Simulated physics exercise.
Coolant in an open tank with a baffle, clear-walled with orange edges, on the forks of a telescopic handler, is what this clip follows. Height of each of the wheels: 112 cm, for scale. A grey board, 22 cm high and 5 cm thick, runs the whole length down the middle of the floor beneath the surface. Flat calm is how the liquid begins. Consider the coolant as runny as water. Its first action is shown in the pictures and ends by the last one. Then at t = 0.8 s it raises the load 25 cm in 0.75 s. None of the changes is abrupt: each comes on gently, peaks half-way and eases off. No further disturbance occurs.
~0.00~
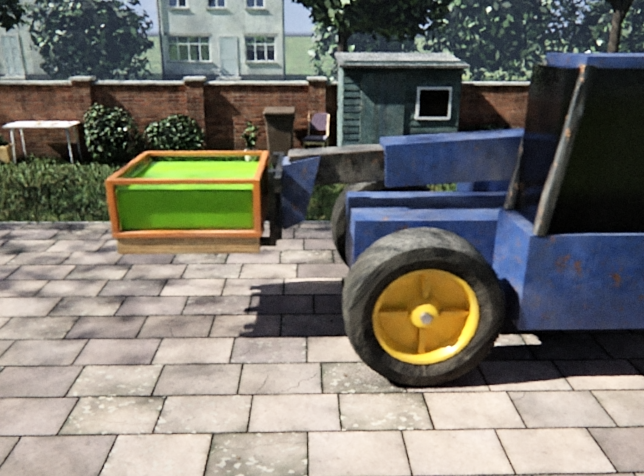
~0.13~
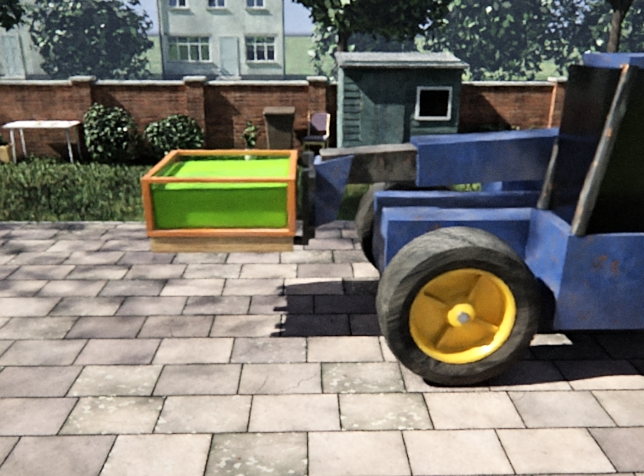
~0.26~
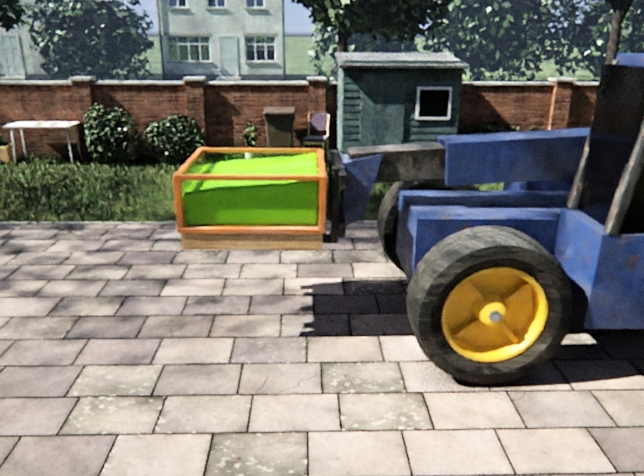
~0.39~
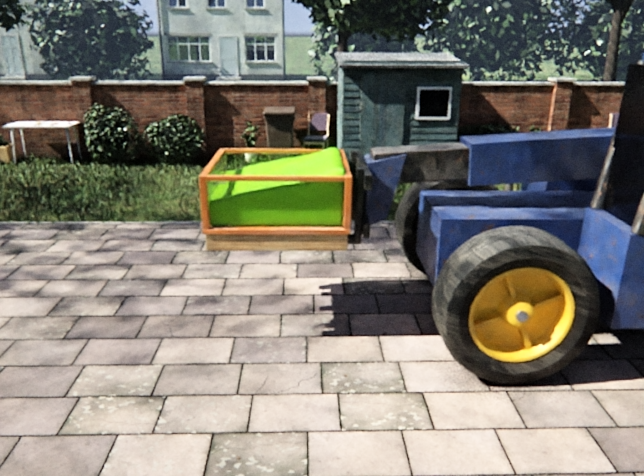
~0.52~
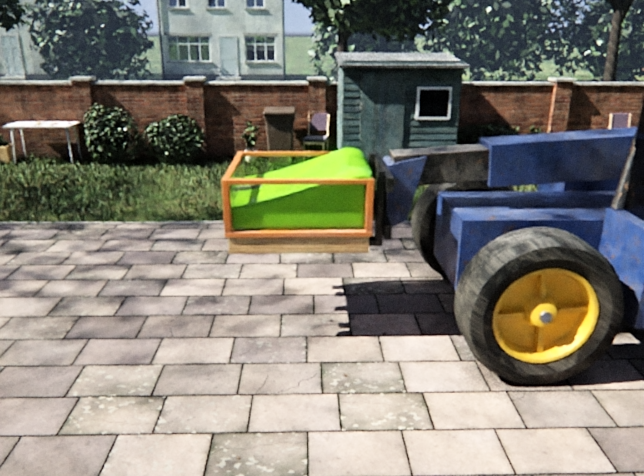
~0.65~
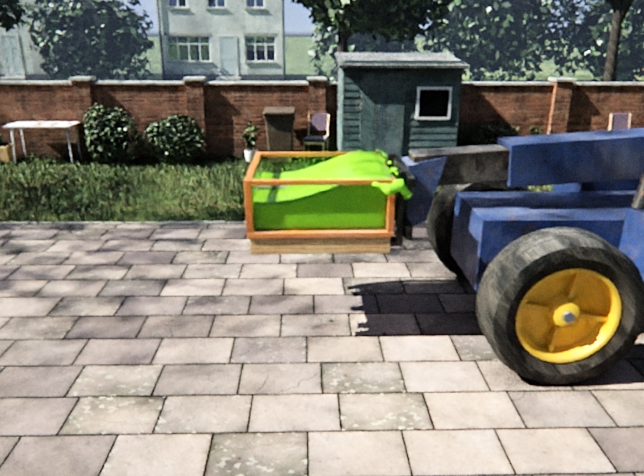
On a sunlit paved yard, seen from the side by a still camera, a brick wall, bushes, a green shed and a pale building stand behind. A blue vehicle with yellow-hubbed wheels, at right, holds an orange-edged, clear-walled tank of bright green liquid on its left. The vehicle backs steadily rightward with the tank, and the liquid, level at first, heaps up towards the right and slops over that edge.
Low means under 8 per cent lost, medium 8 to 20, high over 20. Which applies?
Low applies.
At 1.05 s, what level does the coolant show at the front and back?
Heights: Front 42 cm, then back 24 cm.
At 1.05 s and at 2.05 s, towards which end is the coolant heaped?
Earlier it favours the forward side, later the rear side.
Then, 1.05 s in, it stands 25 cm high behind and 42 cm in front; 2 per cent has gone over the back.
Then, 1.55 s in, it stands 26 cm high behind and 32 cm in front; 3 per cent has gone over the back.
Then, 2.05 s in, it stands 37 cm high behind and 25 cm in front; 3 per cent has gone mostly over the back, some over the front.
Then, 4.53 s in, 4 per cent has gone mostly over the back, some over the front, 12 of 293 litres.
